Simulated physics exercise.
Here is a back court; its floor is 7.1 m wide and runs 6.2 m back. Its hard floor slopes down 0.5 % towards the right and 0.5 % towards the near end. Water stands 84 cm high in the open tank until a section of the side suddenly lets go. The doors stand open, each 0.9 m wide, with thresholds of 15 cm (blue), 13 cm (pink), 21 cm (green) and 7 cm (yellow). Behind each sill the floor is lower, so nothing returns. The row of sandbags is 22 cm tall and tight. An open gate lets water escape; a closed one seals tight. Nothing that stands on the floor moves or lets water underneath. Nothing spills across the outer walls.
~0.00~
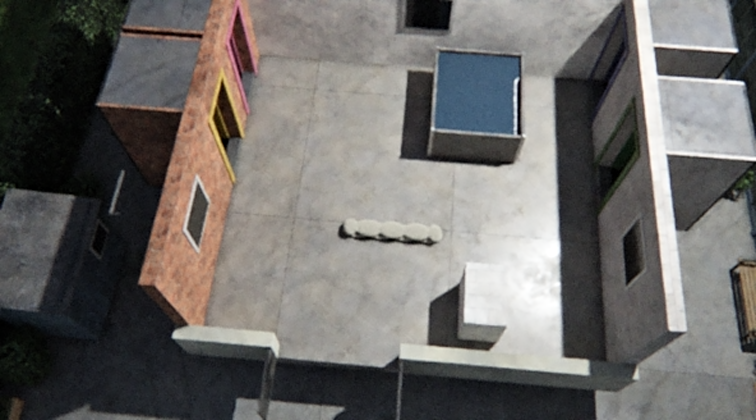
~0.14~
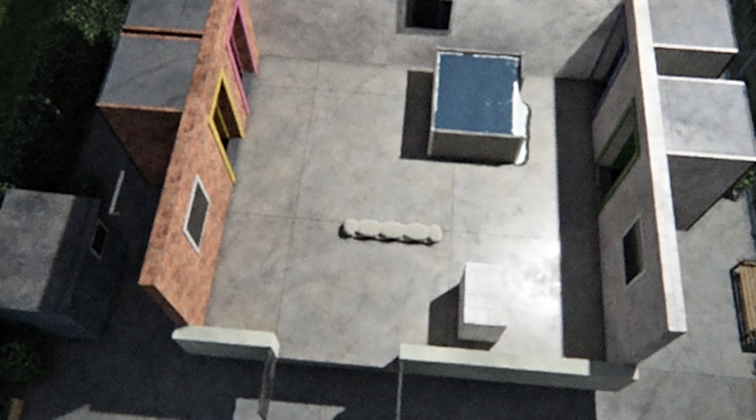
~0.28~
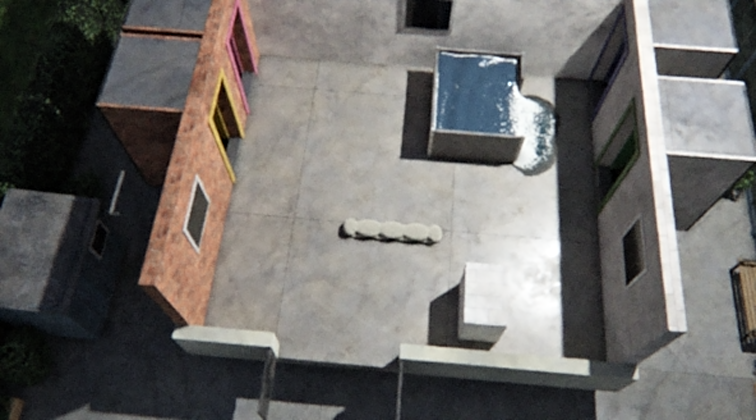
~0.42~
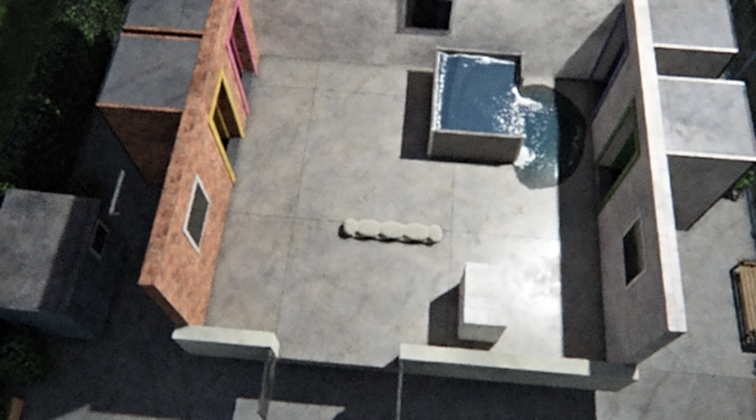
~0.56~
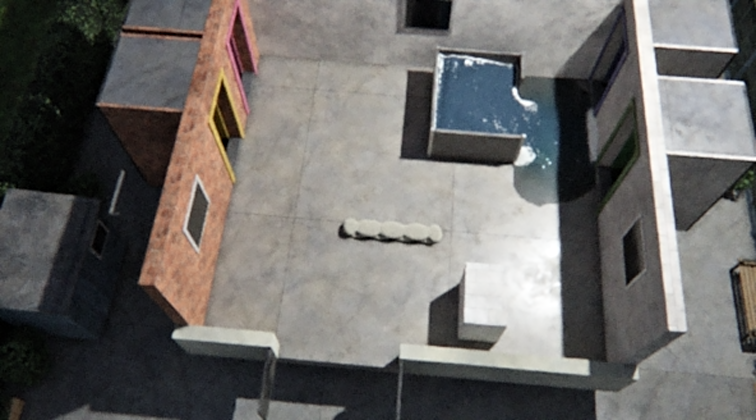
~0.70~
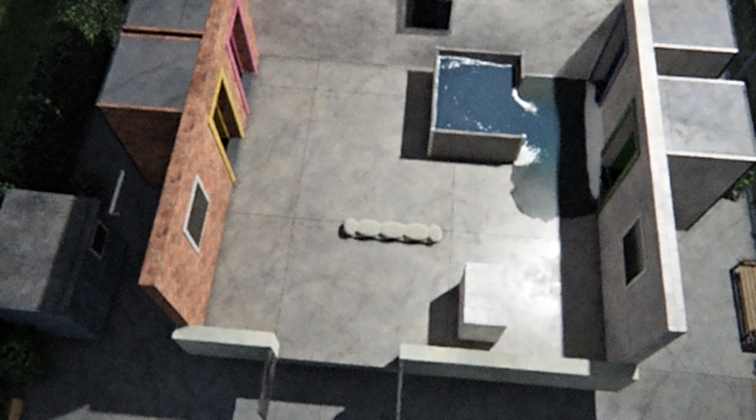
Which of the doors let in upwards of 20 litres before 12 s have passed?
Door by door: At the blue door it passes the limit; at the pink door it keeps below the limit; at the green door it passes the limit; at the yellow door it does not reach the limit.
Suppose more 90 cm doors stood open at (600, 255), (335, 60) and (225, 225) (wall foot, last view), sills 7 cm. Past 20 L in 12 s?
In turn: Past it, under, under.
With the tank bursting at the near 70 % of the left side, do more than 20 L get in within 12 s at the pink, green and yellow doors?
Then: Pink over, green under, yellow past it.
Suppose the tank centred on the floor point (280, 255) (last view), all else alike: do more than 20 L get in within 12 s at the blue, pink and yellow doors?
Then: Blue below, pink under, yellow not over.
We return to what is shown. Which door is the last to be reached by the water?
The yellow one.
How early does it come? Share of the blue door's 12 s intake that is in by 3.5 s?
About 95 per cent.
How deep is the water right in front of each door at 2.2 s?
Depths in cm: Blue 31, pink 0, green 27, yellow 0.
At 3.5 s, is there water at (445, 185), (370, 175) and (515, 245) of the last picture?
In turn: Not reached, not reached, flooded.
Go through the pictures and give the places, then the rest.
The open tank at (479, 93) is whole and still, 84 cm deep, in the first frame.
The front is at a hidden place, 0.7 m from the gap at (516, 125); 0.3 m2 of floor is under water; 84 cm left at the back of the open tank, in the second frame.
The front is at (545, 104), 1.0 m from the gap at (515, 125); 1.2 m2 of floor is under water; 81 cm left at the back of the open tank, in the third frame.
Water pours out at (515, 126) and has run 1.5 m, to (580, 119); typically 10 cm deep outside, 73 cm at the open tank's back, in the fourth frame.
The front is at (595, 181), 1.9 m from the gap at (515, 126); 4.2 m2 of floor is under water; 71 cm left at the back of the open tank, in the fifth frame.
The front is at (597, 208), 2.3 m from the gap at (515, 126); 4.9 m2 of floor is under water; 68 cm left at the back of the open tank, in the sixth frame.
After 1.4 s water covers 15 % of the floor and is deepest (52 cm) near (581, 141); blue door 38 cm at the sill, 61 L in, pink door not reached, green door 35 cm at the sill, 19 L in, yellow door not reached.
After 2.2 s water covers 25 % of the floor and is deepest (41 cm) near (587, 84); blue door 31 cm at the sill, 159 L in, pink door not reached, green door 27 cm at the sill, 63 L in, yellow door not reached.
After 3.5 s water covers 35 % of the floor and is deepest (28 cm) near (520, 365); blue door 21 cm at the sill, 225 L in, pink door not reached, green door 20 cm at the sill, 76 L in, yellow door not reached.
After 7.0 s water covers 70 % of the floor and is deepest (18 cm) near (551, 368); blue door 10 cm at the sill, 240 L in, pink door 3 cm at the sill, 0 L in, green door 11 cm at the sill, 77 L in, yellow door 2 cm at the sill, 0 L in.
After 12.0 s water covers 95 % of the floor and is deepest (11 cm) near (530, 366); blue door 6 cm at the sill, 240 L in, pink door 2 cm at the sill, 0 L in, green door 8 cm at the sill, 77 L in, yellow door 3 cm at the sill, 0 L in.
